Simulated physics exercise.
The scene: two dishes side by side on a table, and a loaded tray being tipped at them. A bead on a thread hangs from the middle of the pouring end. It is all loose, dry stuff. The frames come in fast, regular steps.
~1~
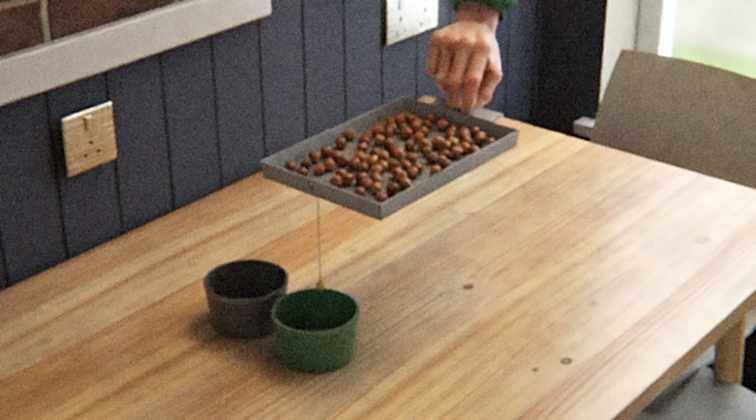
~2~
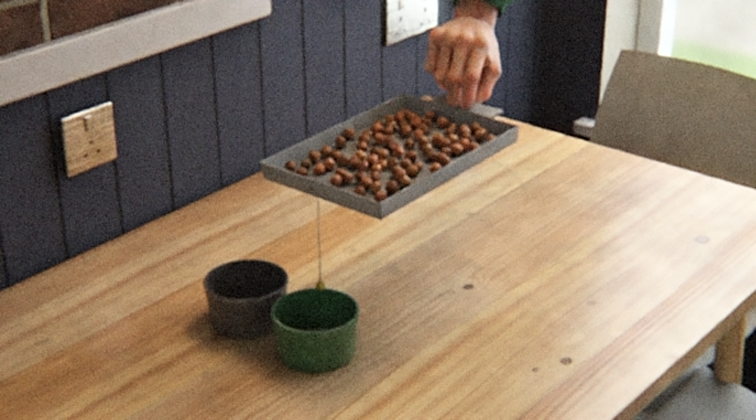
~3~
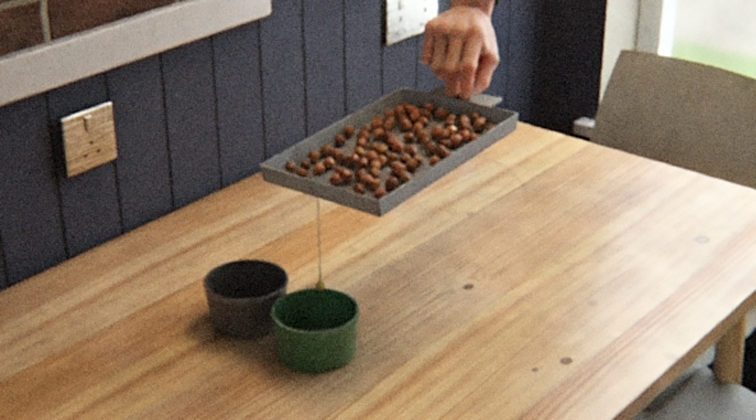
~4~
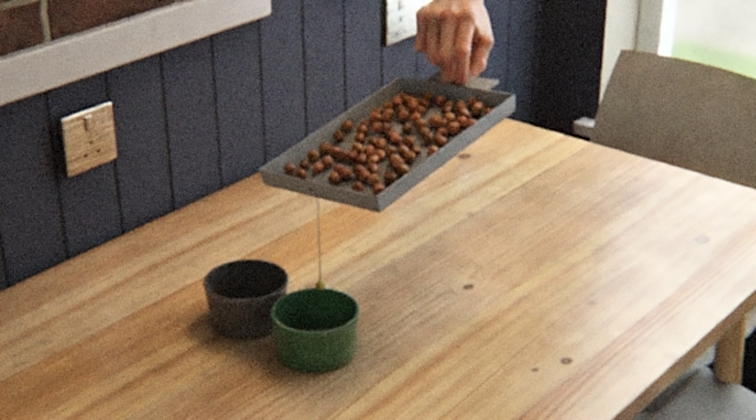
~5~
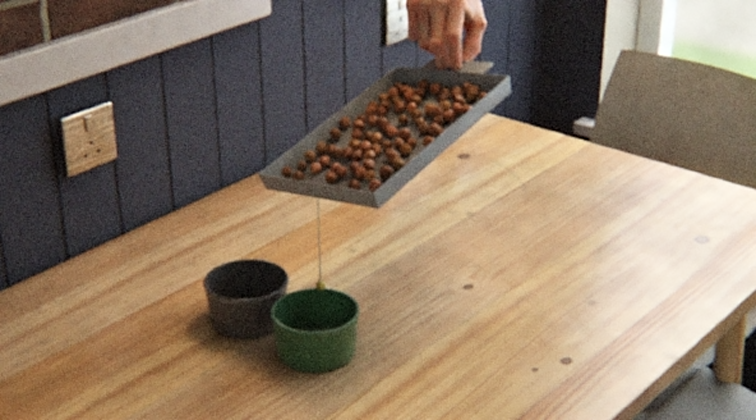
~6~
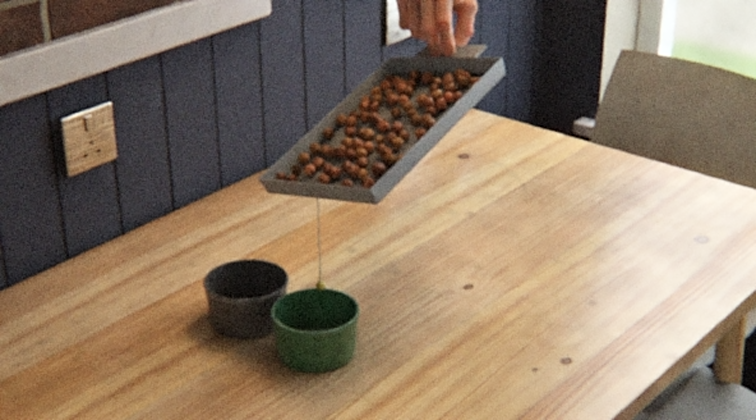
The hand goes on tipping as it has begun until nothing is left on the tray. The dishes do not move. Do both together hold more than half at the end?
Caught overall: Over half.
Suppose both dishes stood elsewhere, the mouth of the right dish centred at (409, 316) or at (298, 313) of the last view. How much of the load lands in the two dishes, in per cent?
In turn 0 and 40 in a hundred.
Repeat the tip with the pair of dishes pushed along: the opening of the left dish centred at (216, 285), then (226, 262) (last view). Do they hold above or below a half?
One: The smaller part. Two: The larger part.
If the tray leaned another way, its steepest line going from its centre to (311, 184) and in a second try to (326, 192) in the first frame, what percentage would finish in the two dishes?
About 60 and 30 per cent.
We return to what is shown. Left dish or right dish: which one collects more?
More ends in the dish on the left.
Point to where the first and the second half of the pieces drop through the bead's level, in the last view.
At about (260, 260), then at (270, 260).
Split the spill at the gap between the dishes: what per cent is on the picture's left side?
Close to 40 per cent.
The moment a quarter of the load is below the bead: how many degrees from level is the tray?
At about 115°.
Just after the last frame, tray tipped steeply; almost all on the tray; about a tenth in the air.
A moment on, tray tipped past a quarter turn; the larger part on the tray; about a tenth in the left dish; just a few in the air.
Further on, tray tipped past a quarter turn; just a few in the right dish; roughly two thirds in the left dish; roughly a third outside both.
When it is over, tray tipped past a quarter turn; just a few in the right dish; roughly two thirds in the left dish; roughly a third outside both.
